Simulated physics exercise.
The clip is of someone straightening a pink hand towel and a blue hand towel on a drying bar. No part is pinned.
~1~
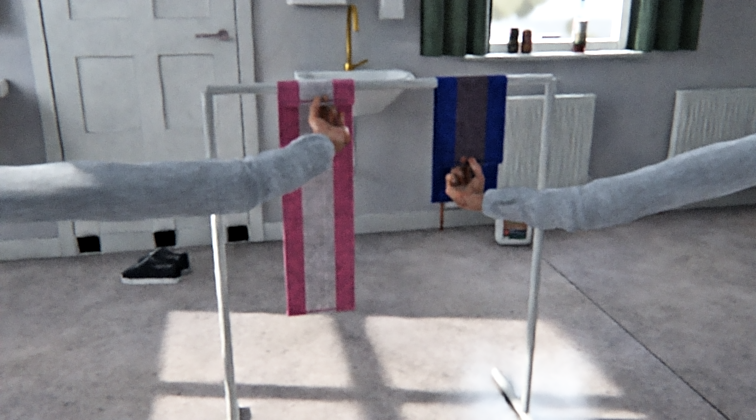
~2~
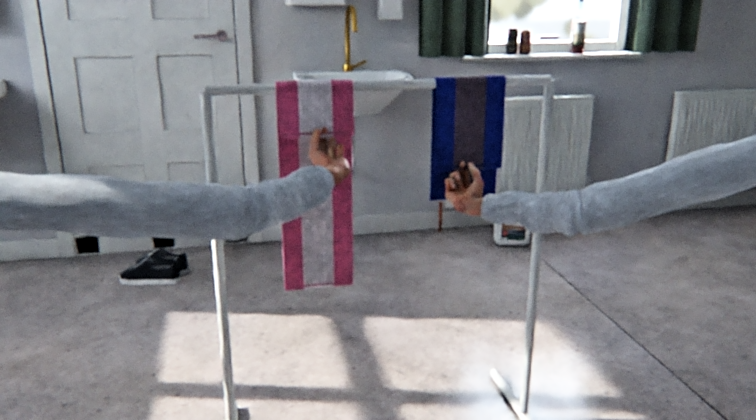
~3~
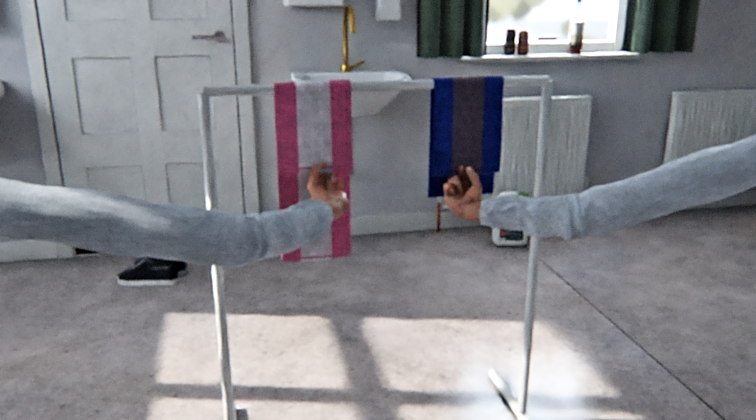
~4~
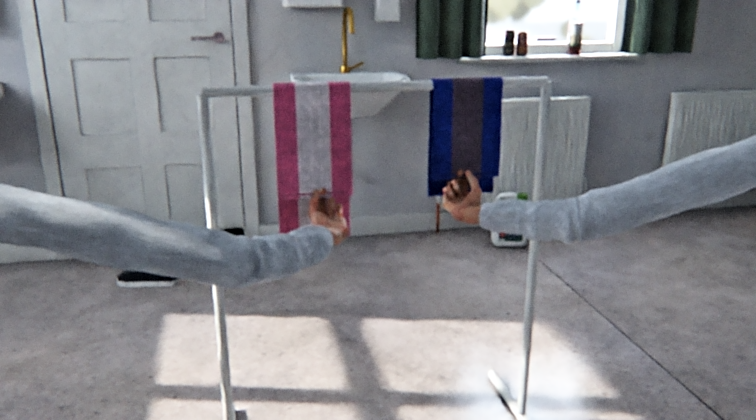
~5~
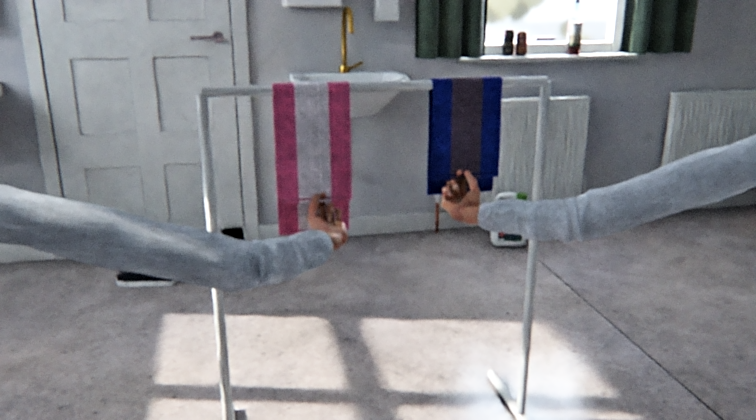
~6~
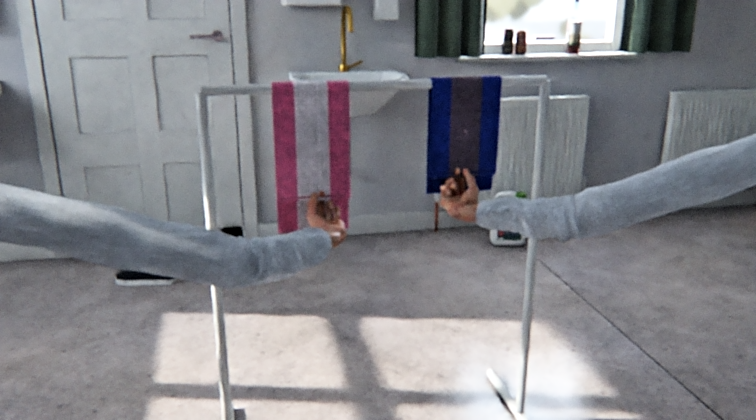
A hand on the left drew the front of a pink and white hand towel steadily down over a drying bar while its back edge rose, then paused, as another hand barely moved a blue towel.
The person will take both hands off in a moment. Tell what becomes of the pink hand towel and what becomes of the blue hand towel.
In the end the pink hand towel remains in place; the blue hand towel remains in place.
Then, 0.38 s on from there, pink hand towel as it was left; blue hand towel as it was left.
In the end, pink hand towel as it was left; blue hand towel as it was left. The pink hand towel stays on and the blue hand towel hangs there.
